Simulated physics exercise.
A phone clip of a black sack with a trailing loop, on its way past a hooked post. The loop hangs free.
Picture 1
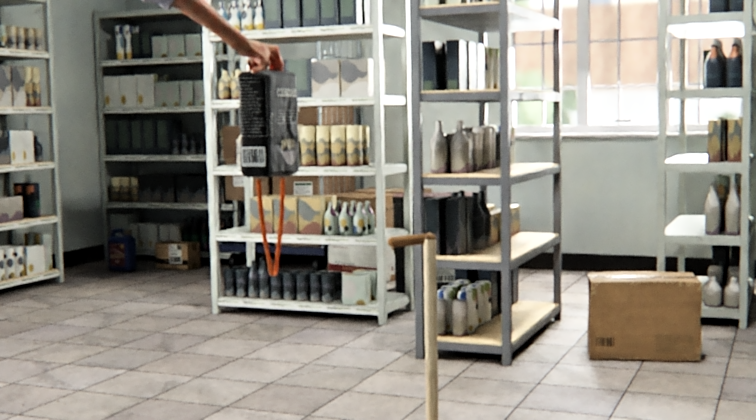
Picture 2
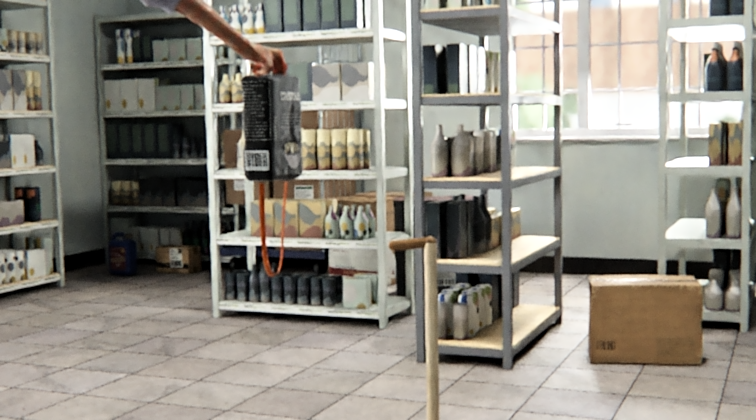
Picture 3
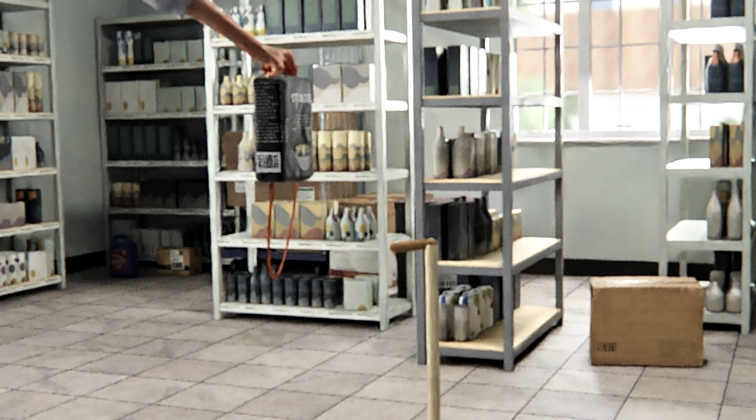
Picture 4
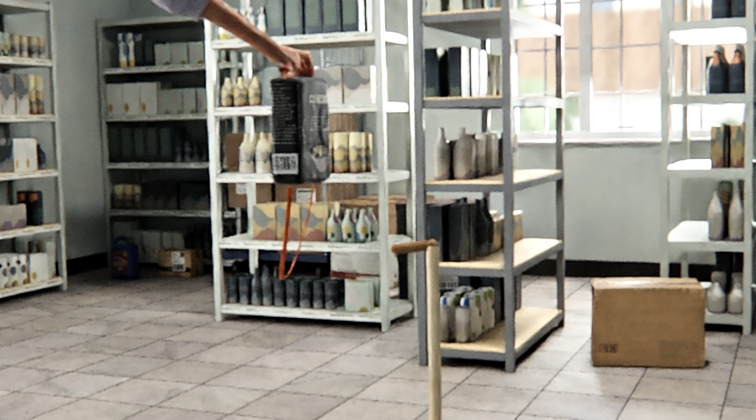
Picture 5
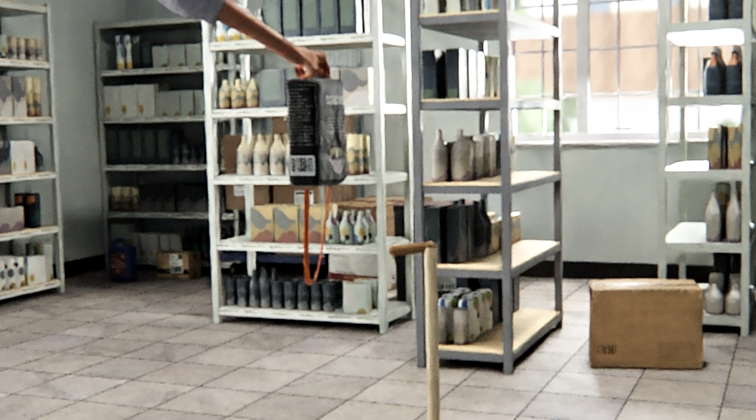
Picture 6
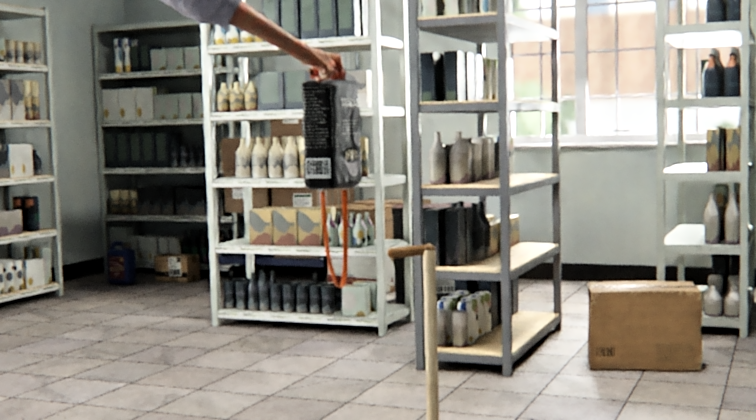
In a storeroom lined with shelves of bottles and boxes, a hand holds a black sack by its top, an orange loop hanging freely beneath. The arm moves the sack steadily to the right across the shelves, the loop trailing below and drawing nearer to an upright wooden post.
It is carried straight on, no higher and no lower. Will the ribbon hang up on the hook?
Outcome: The black sack snags on the hook.
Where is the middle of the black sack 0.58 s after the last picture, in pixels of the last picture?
Near (403, 133).
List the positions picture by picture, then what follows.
In the first frame, black sack (269, 124); hook tip (393, 242).
In the second frame, black sack (272, 128); bottom of the loop (275, 275).
In the third frame, black sack (284, 130).
In the fourth frame, black sack (301, 131); bottom of the loop (285, 278).
In the fifth frame, black sack (317, 133).
In the sixth frame, black sack (332, 135); bottom of the loop (341, 287); hook tip (393, 253); hook points towards it, loop hangs below the hook.
Then, 0.58 s on from there, sack over the post near (404, 133).
Then, 1.06 s on from there, sack past the post near (466, 132).
In the end, sack past the post near (500, 131); loop tight round the post, hand stopped. The black sack gets caught.
